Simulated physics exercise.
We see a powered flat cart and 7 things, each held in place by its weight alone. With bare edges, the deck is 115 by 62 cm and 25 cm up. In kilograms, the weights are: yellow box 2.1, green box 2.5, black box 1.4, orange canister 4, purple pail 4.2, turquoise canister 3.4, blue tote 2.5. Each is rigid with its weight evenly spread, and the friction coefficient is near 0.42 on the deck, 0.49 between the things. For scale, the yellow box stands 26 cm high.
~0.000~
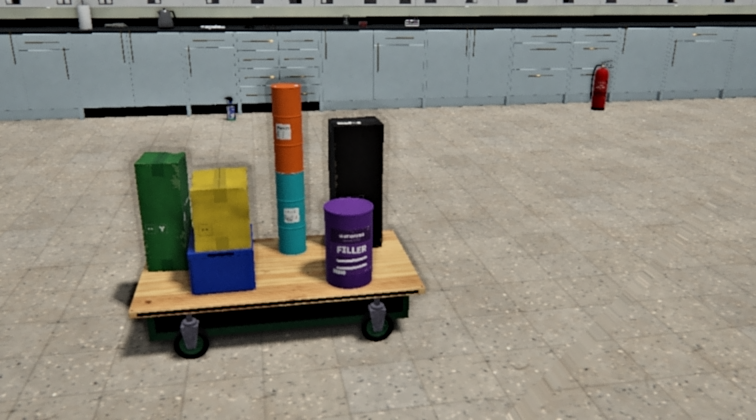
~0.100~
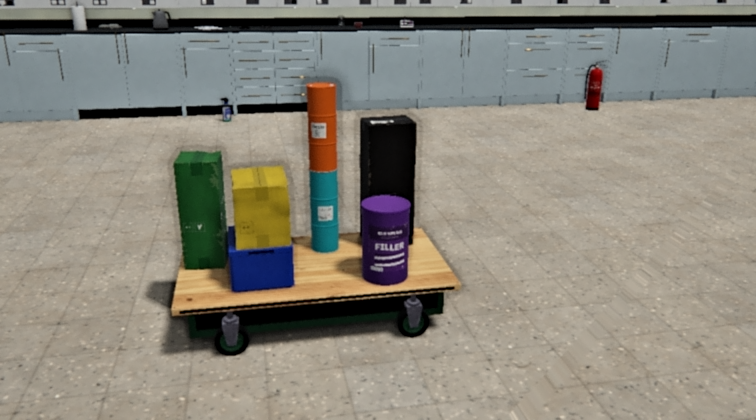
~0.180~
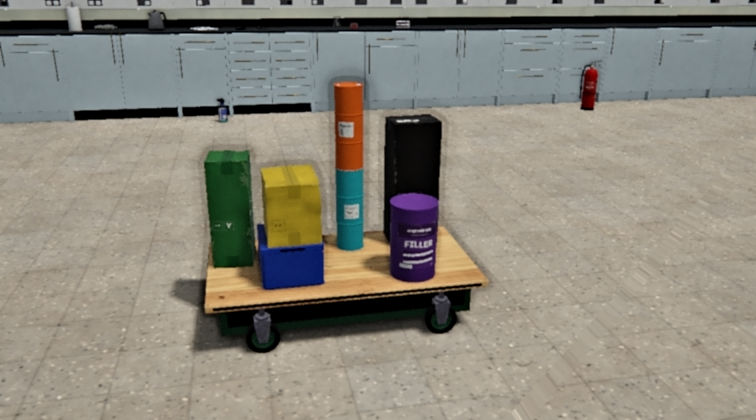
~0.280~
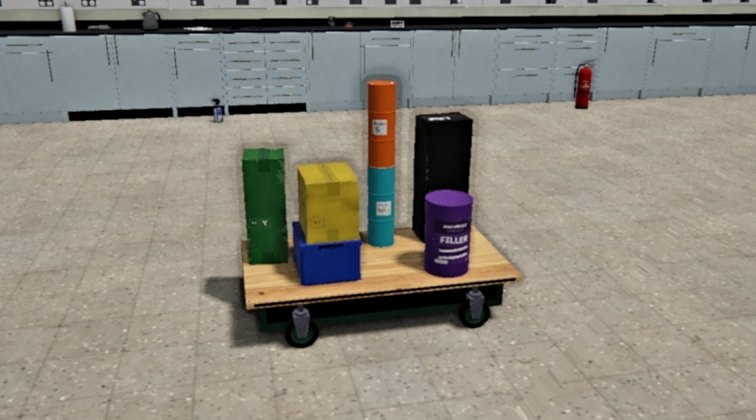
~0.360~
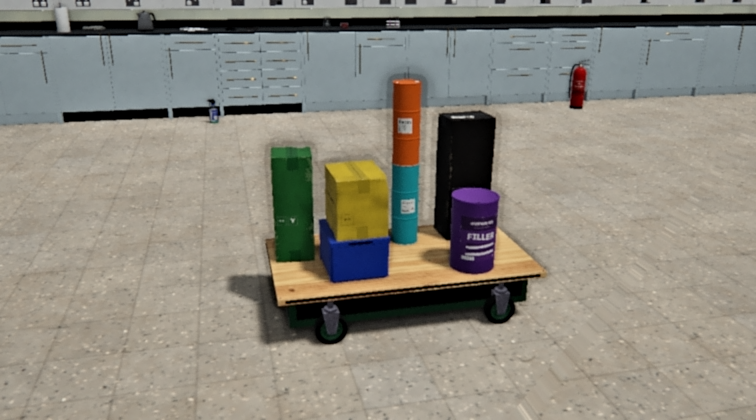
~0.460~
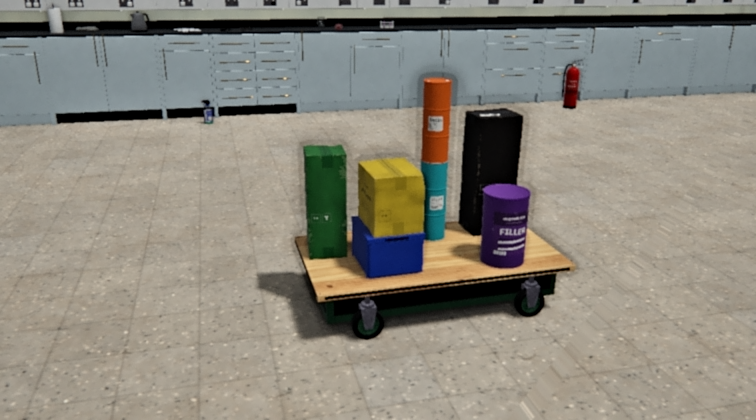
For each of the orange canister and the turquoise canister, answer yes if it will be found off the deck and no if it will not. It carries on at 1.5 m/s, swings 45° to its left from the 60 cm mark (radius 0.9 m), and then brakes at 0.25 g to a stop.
Answers: Orange canister - yes, turquoise canister - no.
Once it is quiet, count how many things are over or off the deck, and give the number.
That makes 4.
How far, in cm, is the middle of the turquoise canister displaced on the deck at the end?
Roughly 42 centimetres.
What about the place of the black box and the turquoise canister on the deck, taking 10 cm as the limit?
Black box: Is displaced. Turquoise canister: Is displaced.
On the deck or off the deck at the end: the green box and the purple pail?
At the end the green box stays inside the limits and the purple pail winds up past the limits.
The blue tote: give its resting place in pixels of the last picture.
Near (536, 175).
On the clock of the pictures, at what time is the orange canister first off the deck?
I'd put it at some 0.9 s.
Around 0.86 s, cart has run 129 cm, turned 34°; purple pail now off the deck; orange canister at 41° to upright near (544, 133); turquoise canister at 41° to upright near (502, 177).
Around 1.16 s, cart has run 173 cm, turned 45°; orange canister now off the deck; turquoise canister on its side near (533, 182); black box on its side.
Finally (2.4 s), off the deck, orange canister and purple pail; on their side or leaning hard on the deck, black box and turquoise canister; the other 3 still in place (within 10 cm). In the last view, turquoise canister near (572, 162).
